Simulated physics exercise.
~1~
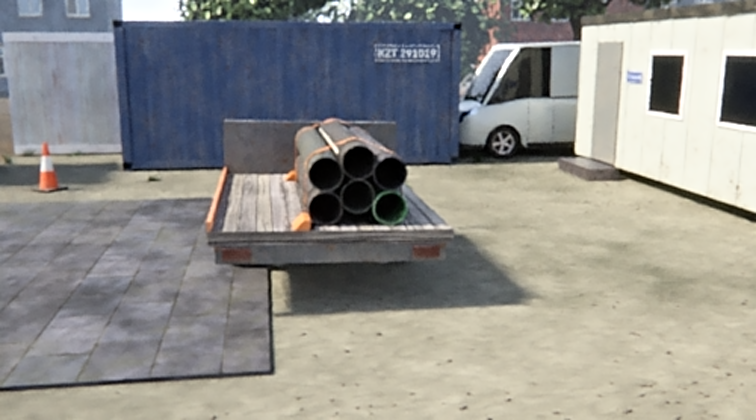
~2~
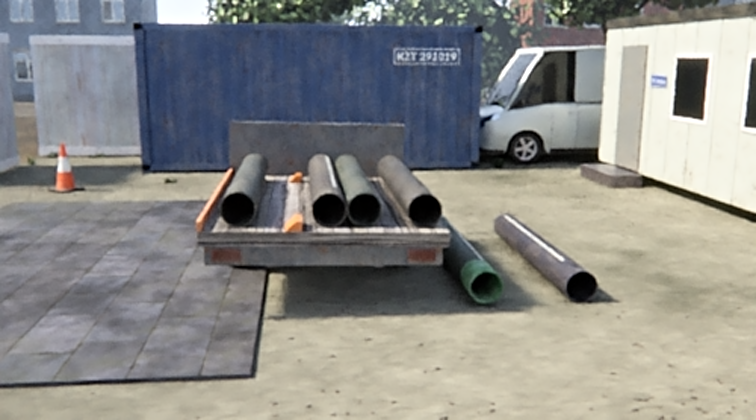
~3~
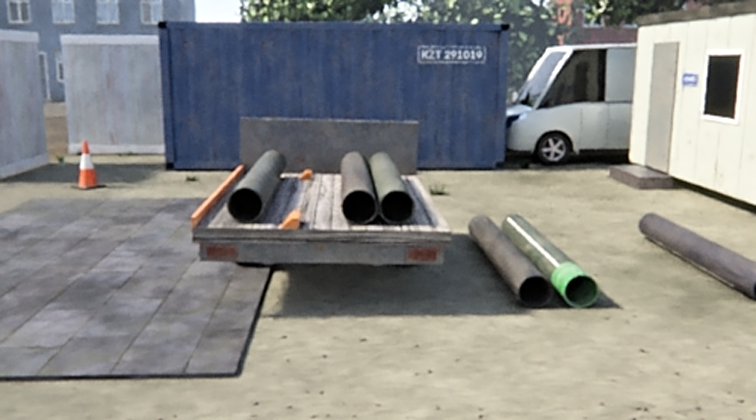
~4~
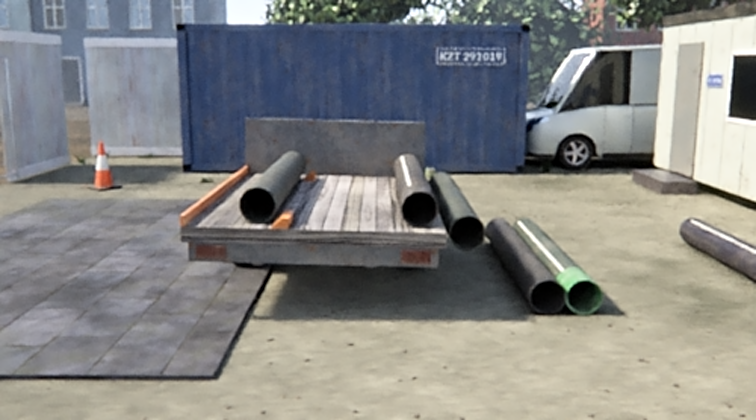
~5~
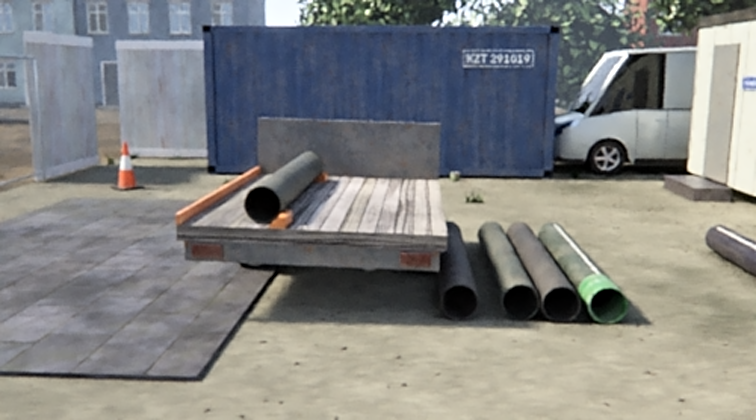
In the video, six dark pipes, one with a green end, sit stacked on a parked flatbed trailer, then spread apart and roll off the right side, the green-ended one among them, until five lie on the ground and one remains on the deck's left.
